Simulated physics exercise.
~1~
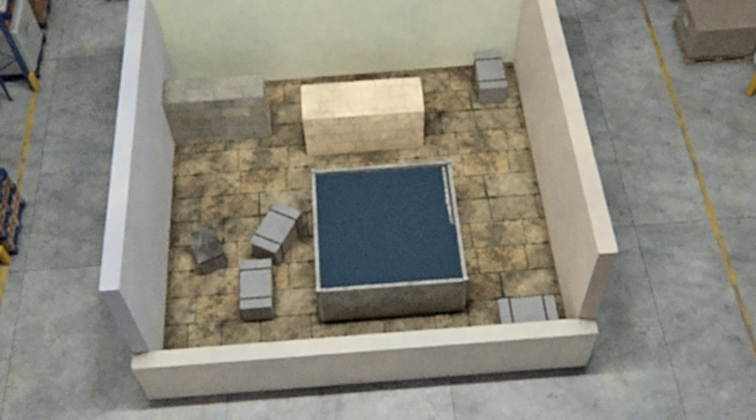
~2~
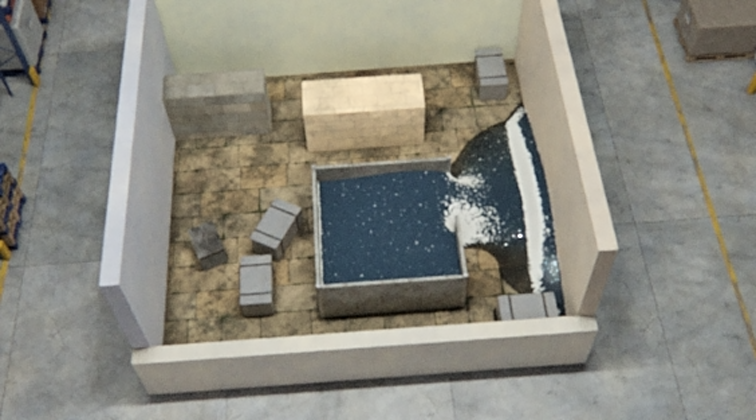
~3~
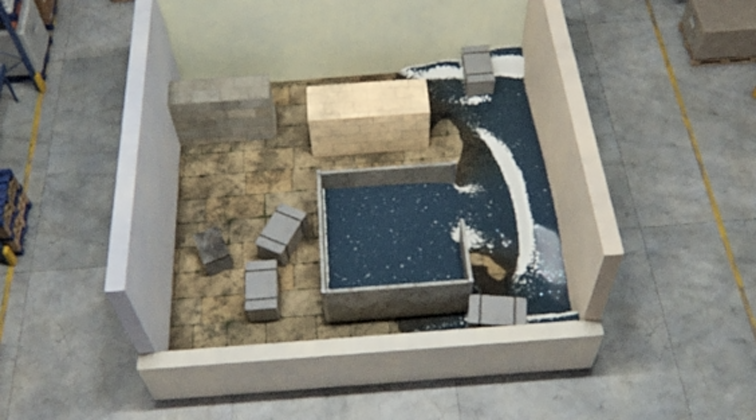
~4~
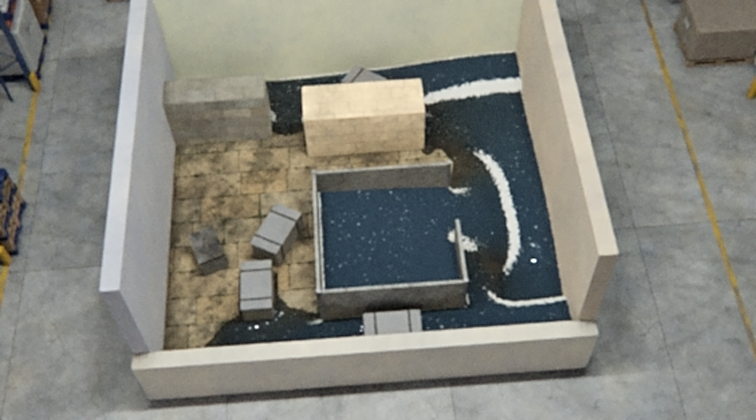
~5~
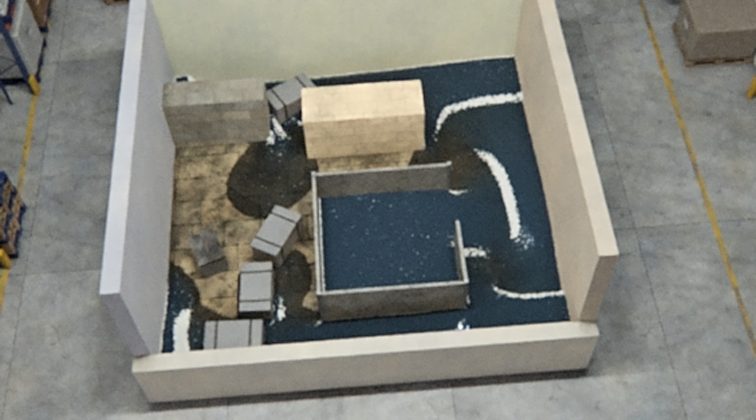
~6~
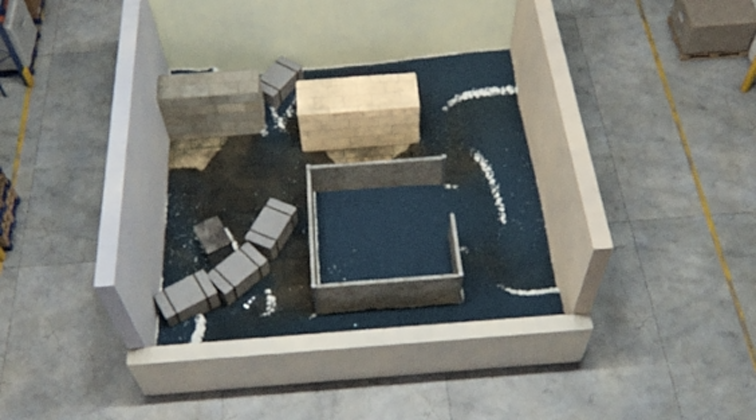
Walled loading hall where a tank's right side gives way, water spreading across the floor and carrying two grey boxes leftward.
